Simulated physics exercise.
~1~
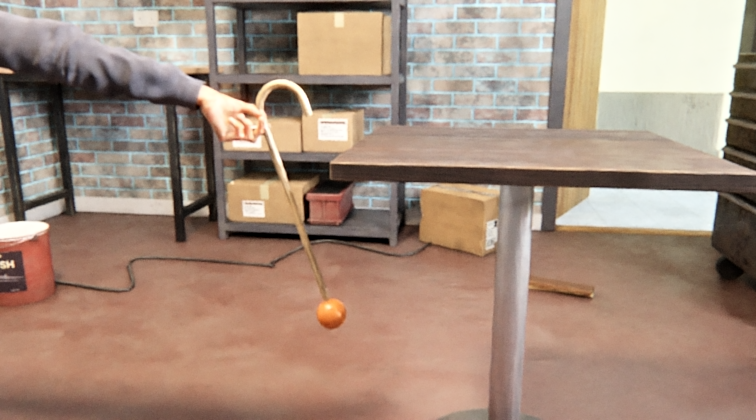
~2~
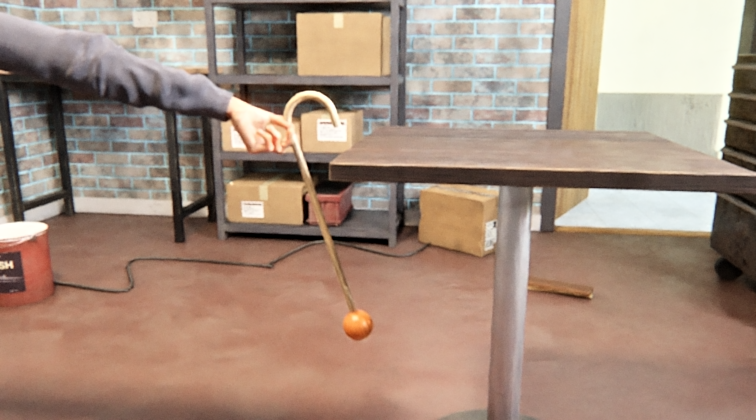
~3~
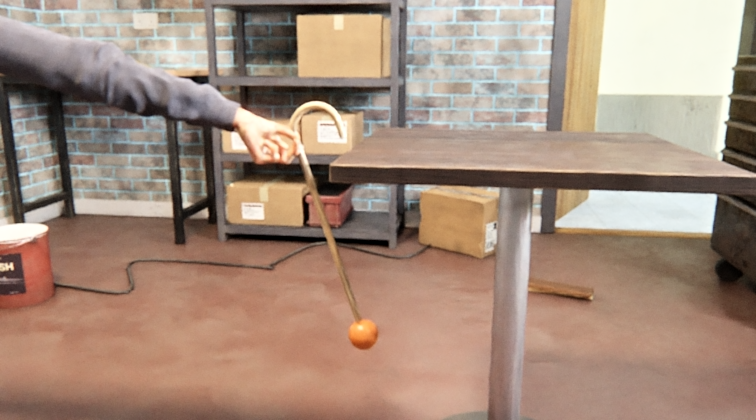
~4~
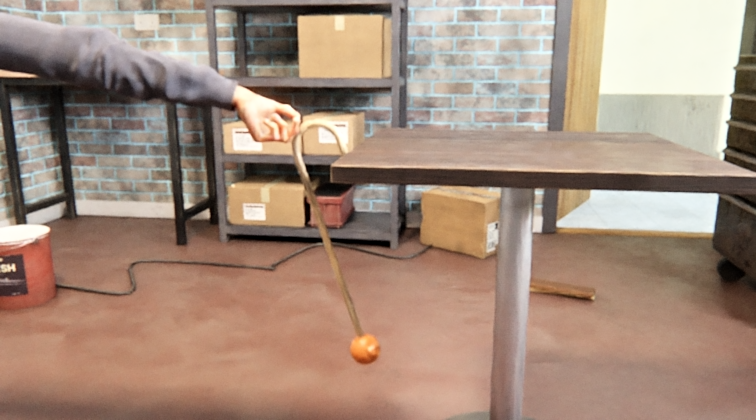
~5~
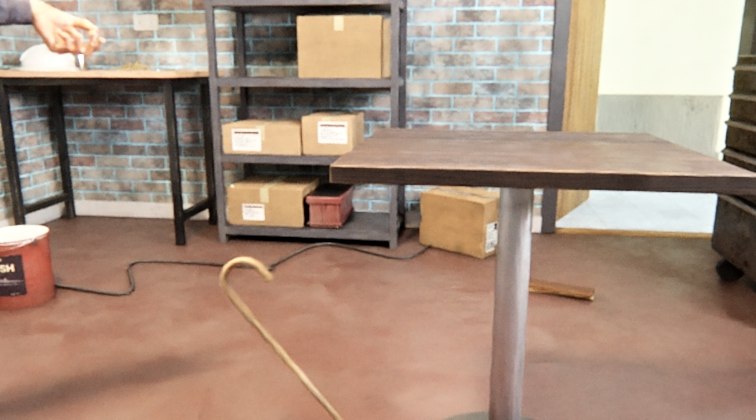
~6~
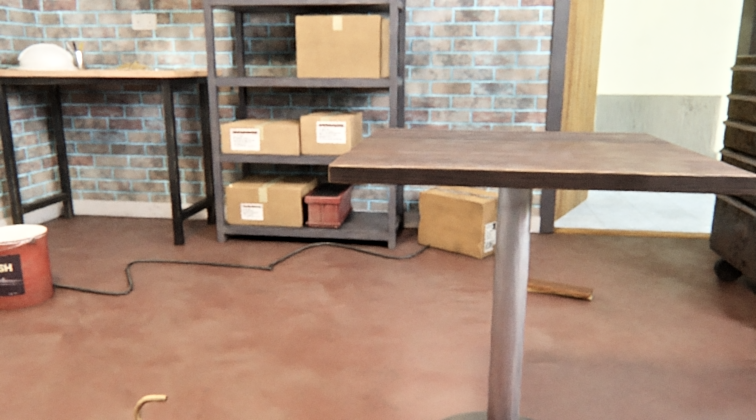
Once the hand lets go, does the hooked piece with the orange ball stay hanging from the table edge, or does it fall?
It falls. The crook does not hold on the table, and the piece drops past the edge toward the floor.
A long, thin piece with a curved crook at the top and an orange ball at its lower end hangs from a hand reaching in from the left. The hand carries it right toward the edge of a dark table, in a room with brick walls and shelves of boxes. It brings the crook up to the edge, then lets go and draws back to the left. The crook does not hold, and the piece drops down and leftward, tilting as it goes. At last only its curved tip shows low on the left, over the reddish floor, while the table stands still.
